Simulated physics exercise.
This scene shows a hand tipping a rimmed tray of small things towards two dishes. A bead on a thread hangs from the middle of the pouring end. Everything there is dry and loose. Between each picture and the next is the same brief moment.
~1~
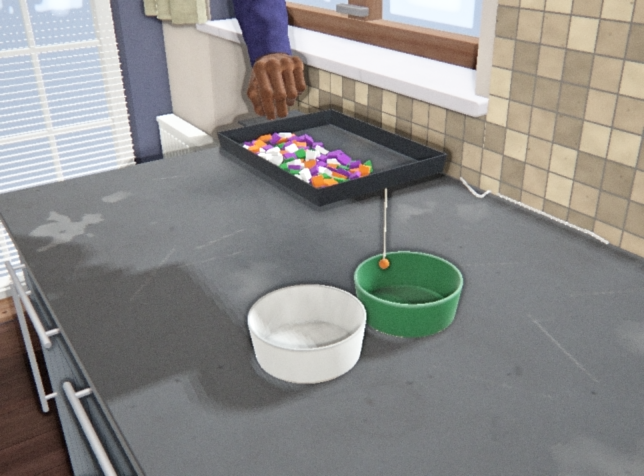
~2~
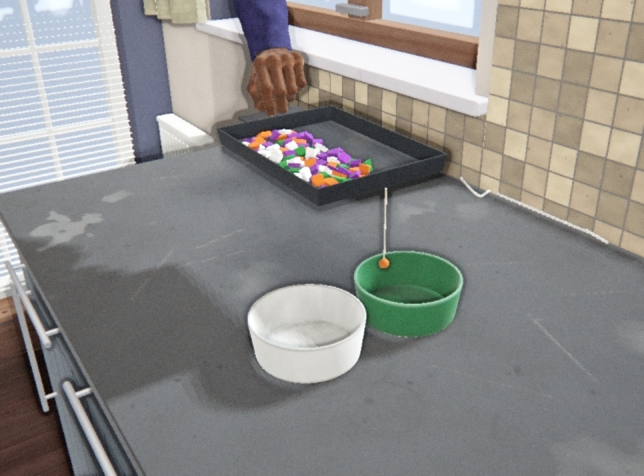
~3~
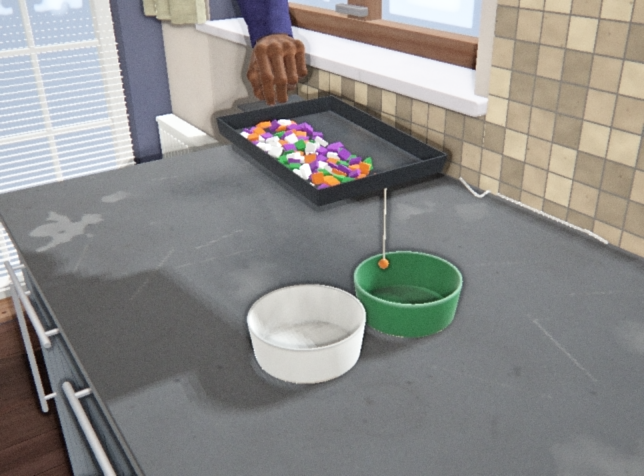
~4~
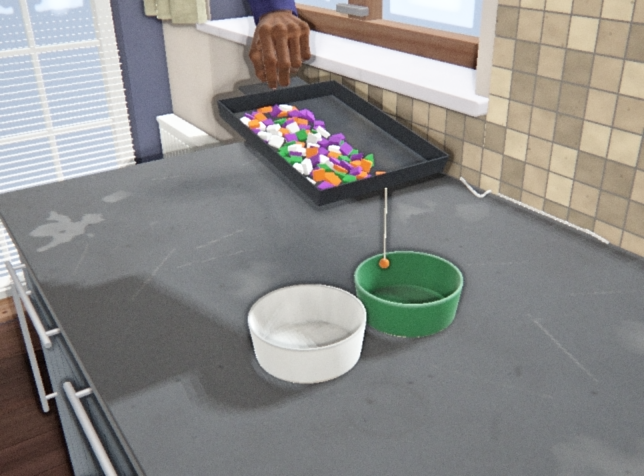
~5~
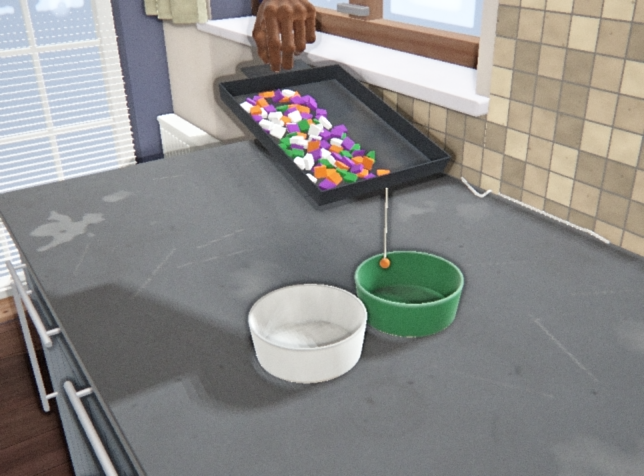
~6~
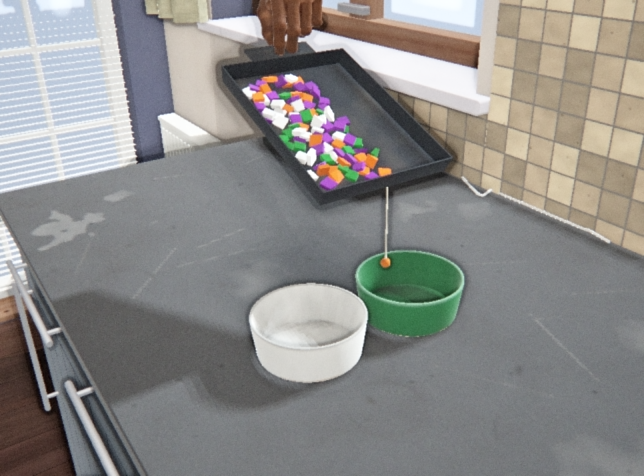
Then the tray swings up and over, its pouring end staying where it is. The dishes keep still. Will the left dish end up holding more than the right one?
No, the right dish holds more.
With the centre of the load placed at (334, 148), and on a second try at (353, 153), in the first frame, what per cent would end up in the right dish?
Roughly 60 per cent, then roughly 60 per cent.
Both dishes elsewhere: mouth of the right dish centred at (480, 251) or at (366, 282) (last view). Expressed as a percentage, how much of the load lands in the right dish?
About 0 per cent first, then about 40 per cent.
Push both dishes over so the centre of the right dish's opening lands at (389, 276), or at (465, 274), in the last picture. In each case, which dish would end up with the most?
Result for the first try: The dish on the right side; for the second: The dish on the left side.
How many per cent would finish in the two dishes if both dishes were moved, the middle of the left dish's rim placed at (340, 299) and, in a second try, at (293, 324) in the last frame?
60 %, 70 %.
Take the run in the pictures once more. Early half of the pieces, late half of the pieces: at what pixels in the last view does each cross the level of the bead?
Near (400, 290) to start, and near (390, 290) afterwards.
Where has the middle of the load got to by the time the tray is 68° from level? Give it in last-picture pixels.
I'd put the middle of the pieces at roughly (368, 171).
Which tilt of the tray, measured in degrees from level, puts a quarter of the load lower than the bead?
90 degrees.
Soon, tray tipped steeply; nearly all on the tray; a stray few in the air.
A while on, tray tipped past a quarter turn; about two thirds on the tray; a small part in the left dish; a small part in the right dish; about a quarter outside both; a small part in the air.
Towards the end, tray tipped past a quarter turn; a small part in the left dish; about half in the right dish; about half outside both.
Finally, tray tipped past a quarter turn; a small part in the left dish; about half in the right dish; about half outside both.
